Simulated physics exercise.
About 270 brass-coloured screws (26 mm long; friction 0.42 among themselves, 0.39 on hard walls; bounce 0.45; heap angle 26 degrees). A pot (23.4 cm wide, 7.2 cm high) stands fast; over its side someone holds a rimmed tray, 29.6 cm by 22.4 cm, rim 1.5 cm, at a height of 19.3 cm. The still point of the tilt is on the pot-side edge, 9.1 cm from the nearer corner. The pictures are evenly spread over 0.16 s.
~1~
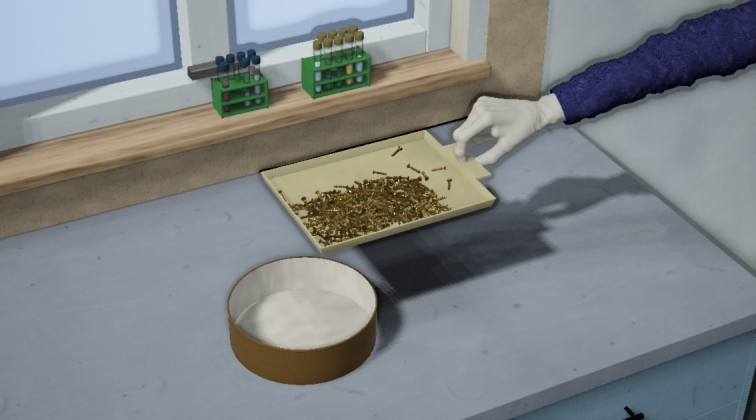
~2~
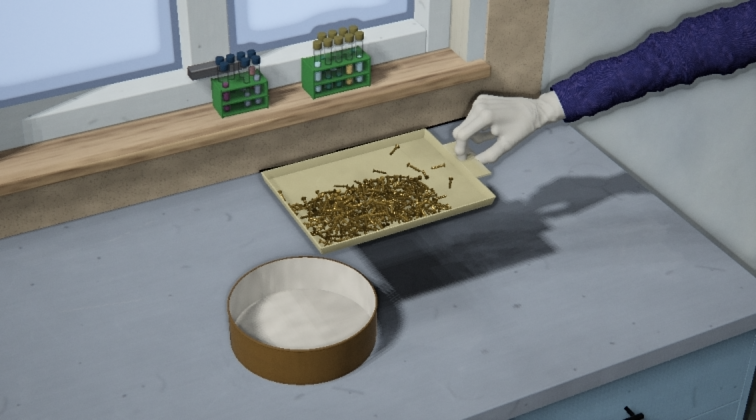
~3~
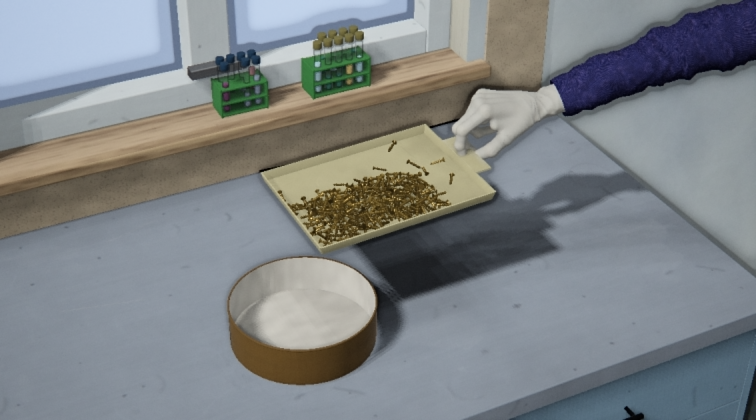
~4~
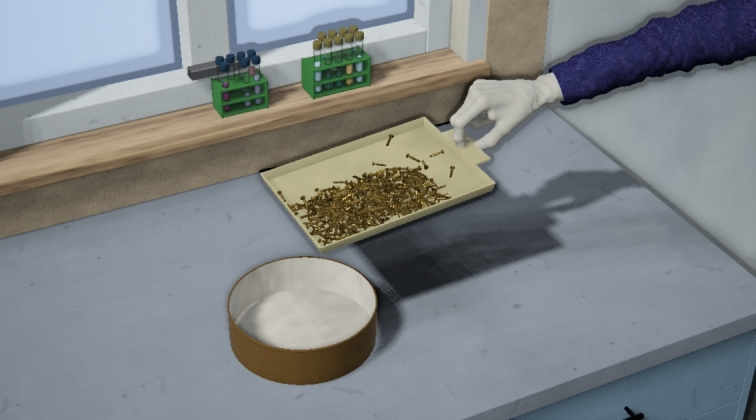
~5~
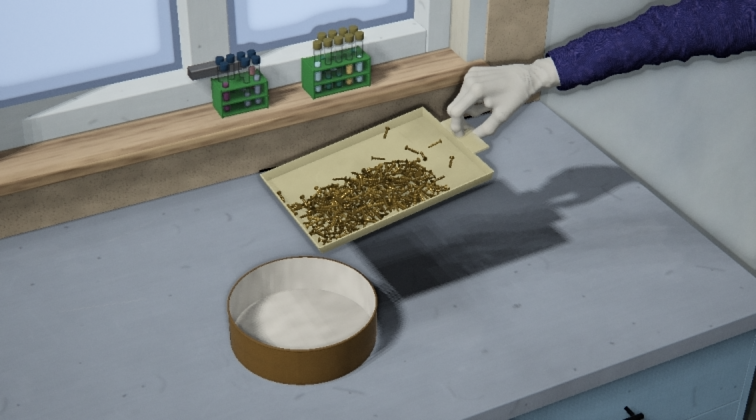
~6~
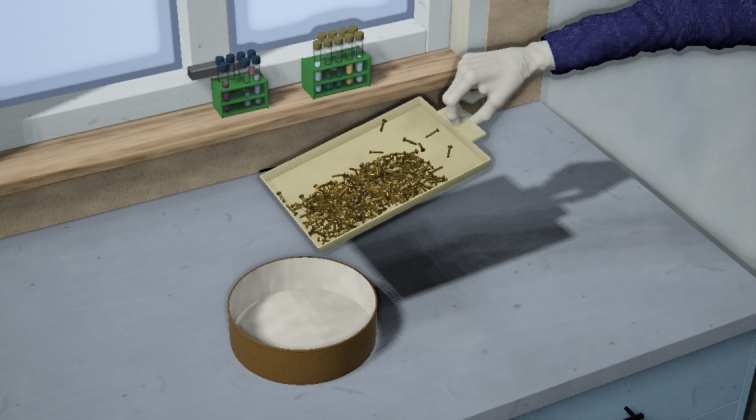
The video shows a gloved hand holding a rimmed, cream-coloured tray of brass-coloured screws above and beside a round pot on a grey countertop, then slowly raising the handle end so the tray tilts slightly toward the pot.
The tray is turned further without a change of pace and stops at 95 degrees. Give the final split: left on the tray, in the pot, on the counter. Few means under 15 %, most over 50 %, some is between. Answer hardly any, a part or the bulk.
Left on the tray: Hardly any; in the pot: The bulk; on the counter: A part.
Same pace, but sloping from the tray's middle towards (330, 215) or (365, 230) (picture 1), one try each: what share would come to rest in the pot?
Some 95 and 85 per cent.
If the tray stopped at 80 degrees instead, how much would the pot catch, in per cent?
In that case some 55 per cent.
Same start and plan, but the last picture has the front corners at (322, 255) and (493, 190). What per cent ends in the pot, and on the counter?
Pot 85, counter 15.
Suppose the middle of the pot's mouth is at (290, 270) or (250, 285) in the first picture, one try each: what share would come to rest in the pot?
About 75 and 95 per cent.
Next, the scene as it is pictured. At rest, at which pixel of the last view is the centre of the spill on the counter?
Near (190, 305).
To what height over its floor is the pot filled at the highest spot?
Roughly 2.5 cm.
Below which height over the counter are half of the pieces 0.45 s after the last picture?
Some 18 cm.
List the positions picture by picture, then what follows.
Tray tilt 0 degrees, front corners at (322, 246) and (492, 197); middle of the pieces at (370, 209); pot at (302, 301), in the first picture.
Tray tilt 1 degrees, front corners at (322, 246) and (492, 196); middle of the pieces at (370, 208), in the second picture.
Tray tilt 2 degrees, front corners at (322, 246) and (492, 191); middle of the pieces at (370, 206), in the third picture.
Tray tilt 5 degrees, front corners at (321, 246) and (492, 182), lowest corner left back; middle of the pieces at (370, 203), in the fourth picture.
Tray tilt 10 degrees, front corners at (321, 245) and (490, 171), lowest corner left back; middle of the pieces at (369, 199), in the fifth picture.
Tray tilt 14 degrees, front corners at (320, 245) and (487, 159), lowest corner left back; middle of the pieces at (368, 194); pot at (302, 301), in the sixth picture.
Then, 0.27 s after the last picture, tilt 55 degrees; the tray holds 100 %, the pot 0 %.
Then, 0.45 s after the last picture, tilt 82 degrees; the tray holds 55 %, the pot 0 %.
Then, 0.75 s after the last picture, tilt 95 degrees; the tray holds 0 %, the pot 60 %.
In the end, tray 0 %, pot 60 %, counter 40 %.
